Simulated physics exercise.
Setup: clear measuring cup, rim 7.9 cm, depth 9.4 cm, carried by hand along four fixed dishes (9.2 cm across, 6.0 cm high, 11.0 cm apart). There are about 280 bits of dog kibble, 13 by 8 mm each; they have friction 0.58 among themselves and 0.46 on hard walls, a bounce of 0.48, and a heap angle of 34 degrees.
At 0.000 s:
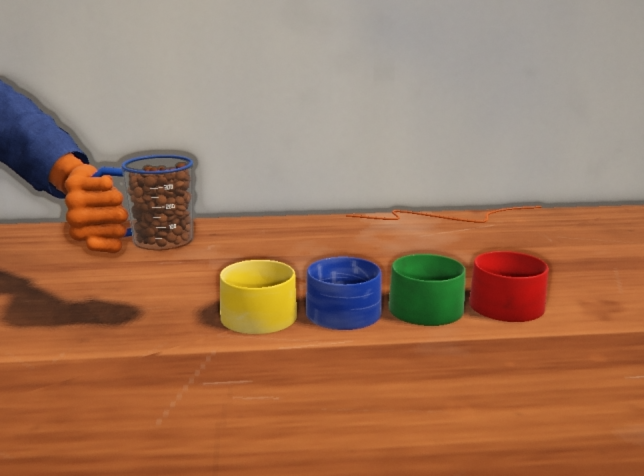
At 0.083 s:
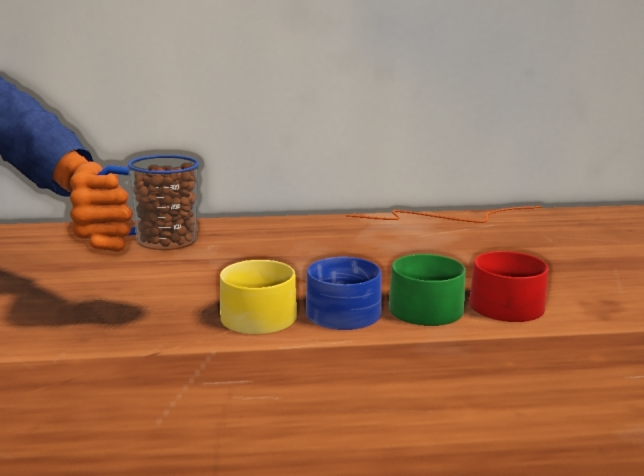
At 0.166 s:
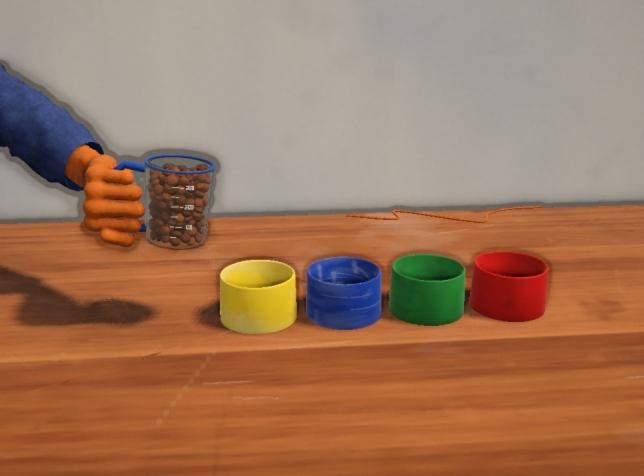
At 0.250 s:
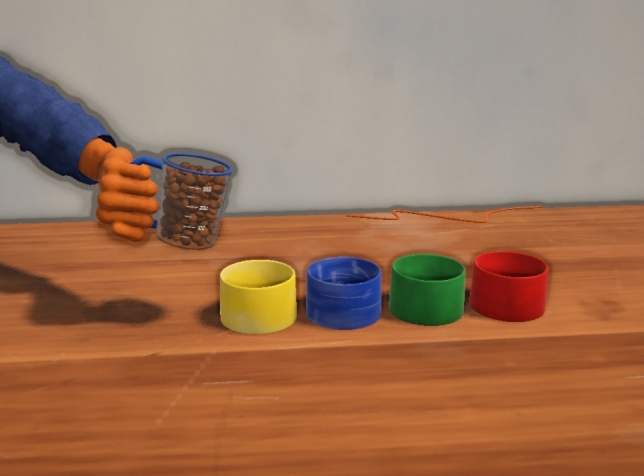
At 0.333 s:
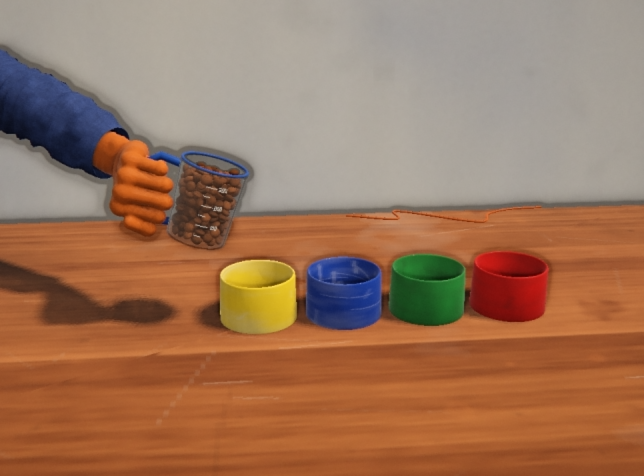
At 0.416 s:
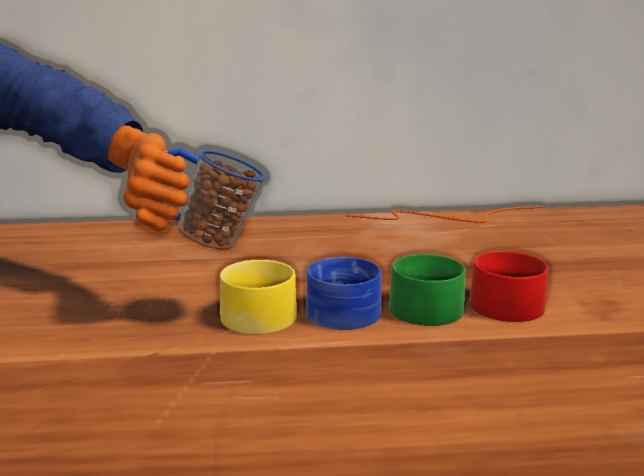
On a wooden tabletop, an orange hand in a blue sleeve moving a clear cup of brown pieces right, gradually tilting it rightward.
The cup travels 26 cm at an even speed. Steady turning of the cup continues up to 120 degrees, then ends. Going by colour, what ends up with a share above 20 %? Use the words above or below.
Red - below; blue - below; green - above; yellow - below; counter - below.
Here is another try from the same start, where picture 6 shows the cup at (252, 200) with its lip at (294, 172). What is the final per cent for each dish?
Kept per dish: Red = 0, blue = 0, green = 100, yellow = 0.
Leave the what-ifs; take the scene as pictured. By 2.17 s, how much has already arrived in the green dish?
Close to 85 percent of the load.
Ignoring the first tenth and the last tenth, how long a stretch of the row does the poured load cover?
5 cm.
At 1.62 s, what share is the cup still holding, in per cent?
My estimate is about 80 per cent.
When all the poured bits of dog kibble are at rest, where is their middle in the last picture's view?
Close to pixel (426, 286).
Then, at 1.14 s, tilt 68 degrees; cup holds 100 %.
Then, at 1.62 s, tilt 99 degrees; cup holds 80 %, green 20 %.
Then, at 2.17 s, tilt 120 degrees; cup holds 15 %, green 85 %.
At rest (3.0 s), red 0 %, blue 0 %, green 100 %, yellow 0 %, counter 5 %.
